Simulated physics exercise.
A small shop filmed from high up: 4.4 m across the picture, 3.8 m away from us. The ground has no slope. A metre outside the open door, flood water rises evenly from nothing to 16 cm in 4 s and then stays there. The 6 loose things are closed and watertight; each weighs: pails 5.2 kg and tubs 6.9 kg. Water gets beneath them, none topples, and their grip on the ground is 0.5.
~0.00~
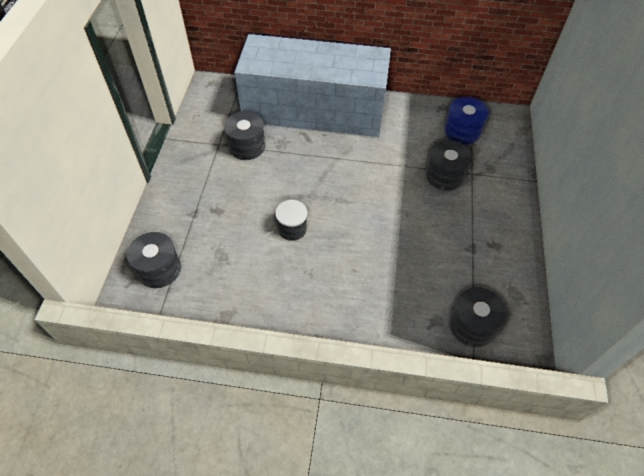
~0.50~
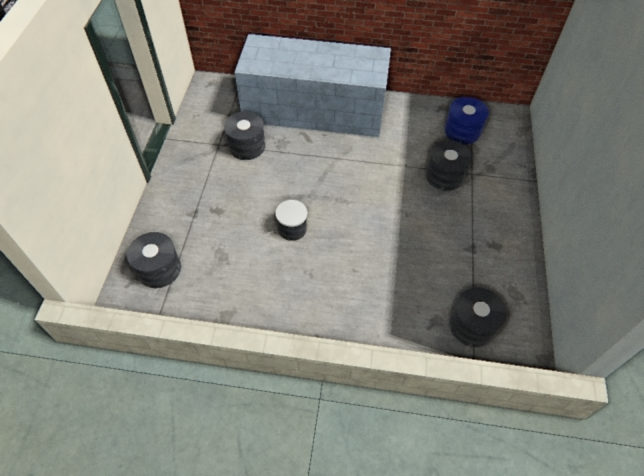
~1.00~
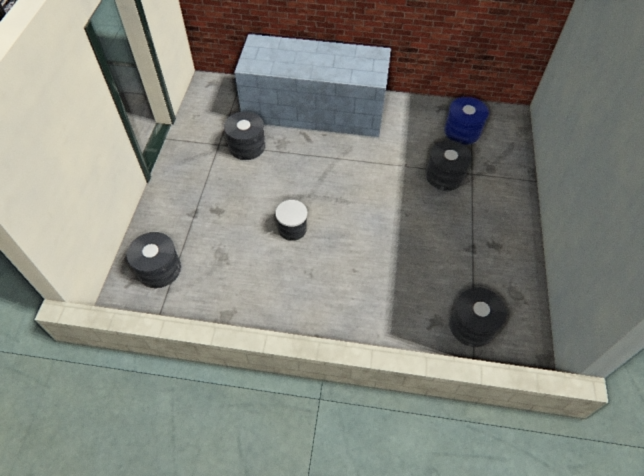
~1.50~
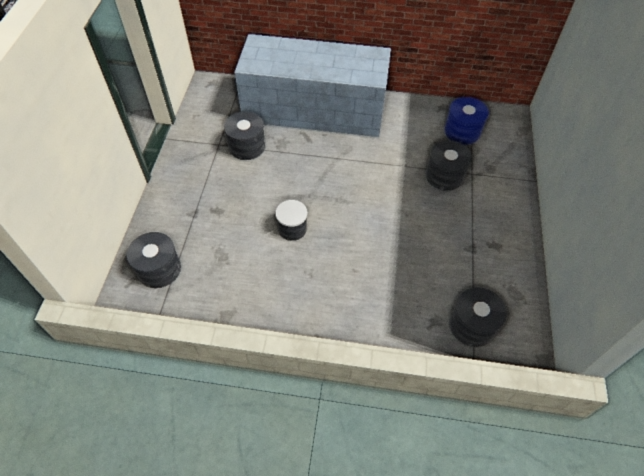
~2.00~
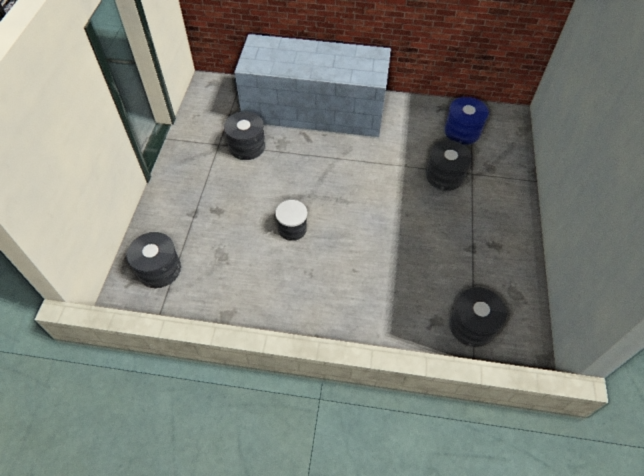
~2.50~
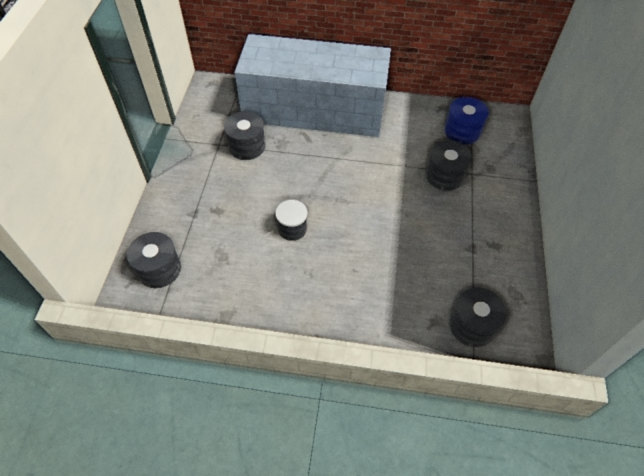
At the start, a blue tub and several dark ones stand still on the dry grey floor of a small walled room with an open doorway. Greenish water spreads over the ground outside the low front wall, then a thin sheet slips in through the doorway, while the tubs stay put.
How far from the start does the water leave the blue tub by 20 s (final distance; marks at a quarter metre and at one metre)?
Blue tub slides a little.
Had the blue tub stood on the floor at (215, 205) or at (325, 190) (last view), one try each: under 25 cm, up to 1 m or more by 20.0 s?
In that order: It gets carried off; it gets carried off.
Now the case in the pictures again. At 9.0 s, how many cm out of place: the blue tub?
About 0 cm.
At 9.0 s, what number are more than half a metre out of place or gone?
I count 1.
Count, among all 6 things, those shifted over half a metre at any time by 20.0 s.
I count 6.
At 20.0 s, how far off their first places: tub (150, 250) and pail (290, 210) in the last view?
In that order: 100 cm, 140 cm.
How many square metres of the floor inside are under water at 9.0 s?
Roughly 14 m2.
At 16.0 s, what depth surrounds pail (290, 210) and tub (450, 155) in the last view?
About 8 and 8 cm.
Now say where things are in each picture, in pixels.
In the first frame, the blue tub at (469, 110), on the bottom; 0.0 m2 under water; 0 of 6 have shifted.
In the second frame, the blue tub at (469, 110) rests on the ground; water covers 0.0 m2; 0 of 6 have shifted.
In the third frame, the blue tub at (469, 110), on the bottom; water covers 0.0 m2; 0 of 6 have shifted.
In the fourth frame, the blue tub at (469, 110), on the bottom; 0.0 m2 under water; 0 of 6 have shifted.
In the fifth frame, the blue tub at (469, 110), on the bottom; water covers 0.0 m2; 0 of 6 have shifted.
In the sixth frame, the blue tub at (469, 110) rests on the ground; water covers 0.2 m2; 0 of 6 have shifted.
After 4.0 s the blue tub is near (469, 110), 0.0 m from its start, aground; 0 afloat.
After 9.0 s the blue tub is near (469, 110), 0.0 m from its start, aground; 1 afloat.
After 16.0 s the blue tub is near (526, 157), 0.9 m from its start, afloat; 6 afloat.
After 20.0 s the blue tub is near (515, 118), 0.5 m from its start, afloat; 6 afloat.
